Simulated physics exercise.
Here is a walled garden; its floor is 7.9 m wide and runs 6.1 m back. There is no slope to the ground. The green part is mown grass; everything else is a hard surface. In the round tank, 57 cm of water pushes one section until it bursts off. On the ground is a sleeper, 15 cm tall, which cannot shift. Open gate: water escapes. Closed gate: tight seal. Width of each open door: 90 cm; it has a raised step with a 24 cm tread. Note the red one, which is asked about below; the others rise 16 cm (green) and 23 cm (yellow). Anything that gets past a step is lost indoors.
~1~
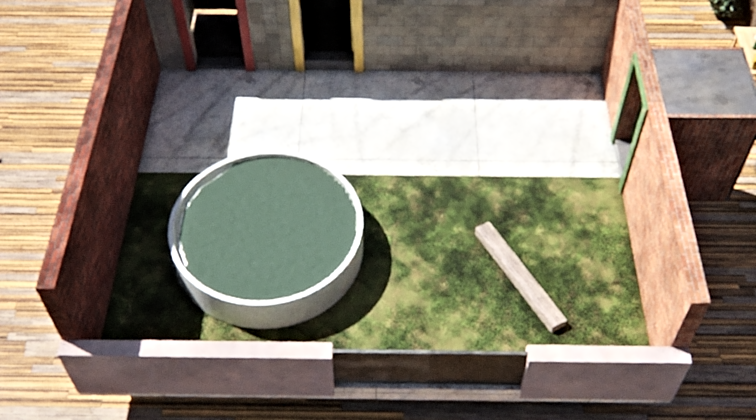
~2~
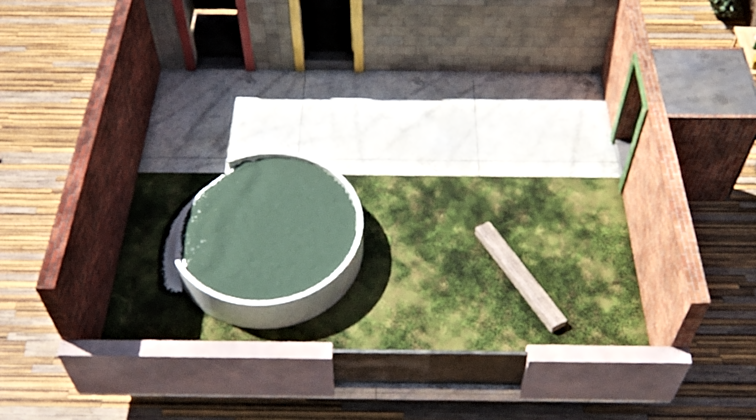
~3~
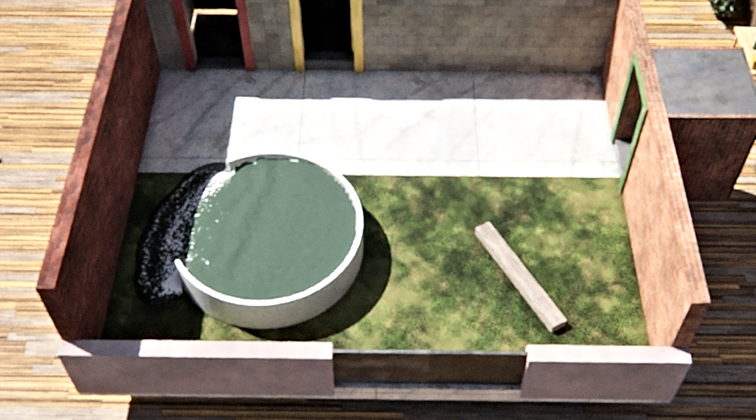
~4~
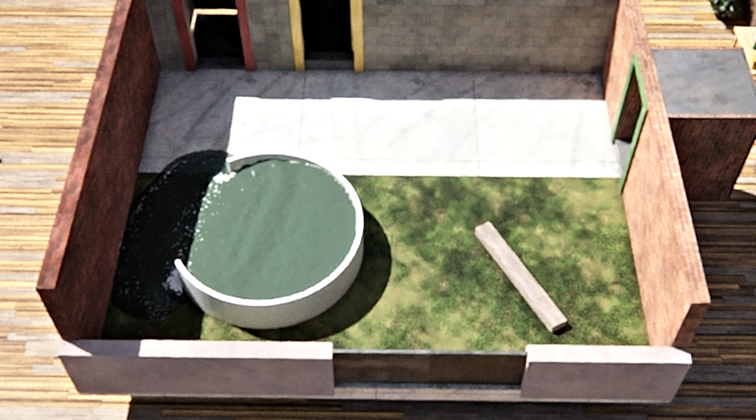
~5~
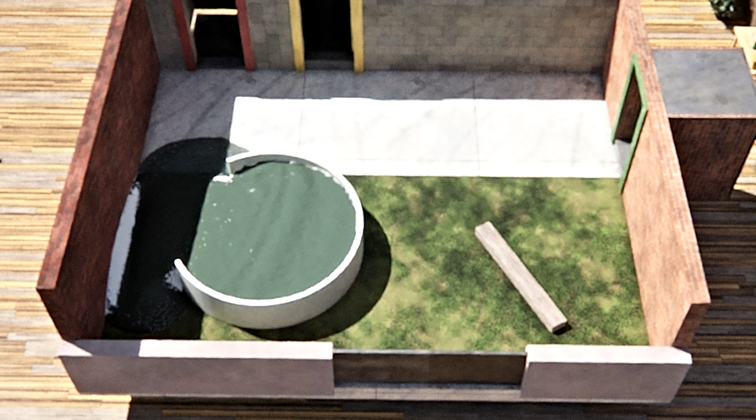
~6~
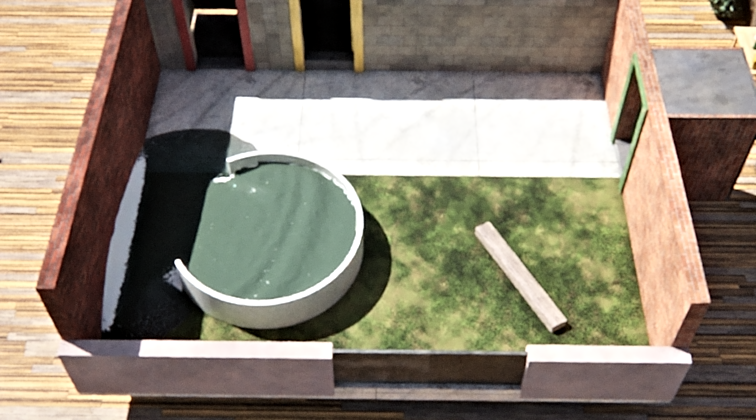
Dark green water pours through a gap in the left side of a round white tank in a walled garden, spreading over the grass to the left wall and back onto the paving, while a wooden beam lies still.
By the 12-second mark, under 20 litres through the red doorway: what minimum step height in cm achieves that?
A height of about 25 cm achieves it.
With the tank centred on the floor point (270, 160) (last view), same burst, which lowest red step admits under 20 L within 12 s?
About 32 cm.
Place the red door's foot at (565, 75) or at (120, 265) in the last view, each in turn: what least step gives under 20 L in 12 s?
Around 7.5 and 33 cm respectively.
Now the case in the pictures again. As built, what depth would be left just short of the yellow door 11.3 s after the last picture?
Depth: Near 5.0 cm.
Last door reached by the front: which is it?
Green door.
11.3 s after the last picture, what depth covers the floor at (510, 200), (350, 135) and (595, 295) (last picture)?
In that order: 6, 4 and 8 cm.
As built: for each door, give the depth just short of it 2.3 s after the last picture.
Before green it's 0 cm, before red 27 cm, before yellow 9 cm.
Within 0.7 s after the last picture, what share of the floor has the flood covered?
The wet part is about 15 per cent.
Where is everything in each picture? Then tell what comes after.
In the first picture, still water, 57 cm deep, in the round tank at (266, 226); the red door at (214, 27) is dry.
In the second picture, the gap is at (185, 221), the front 0.3 m out at a hidden place; the back of the round tank holds 57 cm.
In the third picture, water pours out at (186, 223) and has run 0.6 m, to (197, 172); about 10 cm deep outside, 57 cm at the back.
In the fourth picture, water pours out at (186, 224) and has run 1.0 m, to (113, 291); about 9 cm deep outside, 57 cm at the back.
In the fifth picture, the front is at (154, 155), 1.5 m from the gap at (186, 224); 4.2 m2 of floor is wet, 57 cm left at the back.
In the sixth picture, the front is at (145, 144), 1.7 m from the gap at (186, 224); 4.8 m2 of floor is wet, 57 cm left at the back; the red door at (214, 27), 3.6 m from the gap, is still 1.6 m from the nearest water.
Then, 0.7 s after the last picture water covers 15 % of the floor, deepest (46 cm) near (127, 227); it has not reached the red door.
Then, 2.3 s after the last picture water covers 30 % of the floor, deepest (36 cm) near (161, 74); 27 cm at the red door, 108 litres in over its 7 cm step.
Then, 11.3 s after the last picture water covers 95 % of the floor, deepest (9 cm) near (601, 122); 8 cm at the red door, 359 litres in over its 7 cm step.
At the red door as built, the water peaked near 27 cm, 2.3 s after the last picture.
Run again over the same 12 s with other heights there, 49 litres in over 21.5 cm, 5 litres over 29.5 cm. The limit of 20 litres is kept from about 25 cm up.
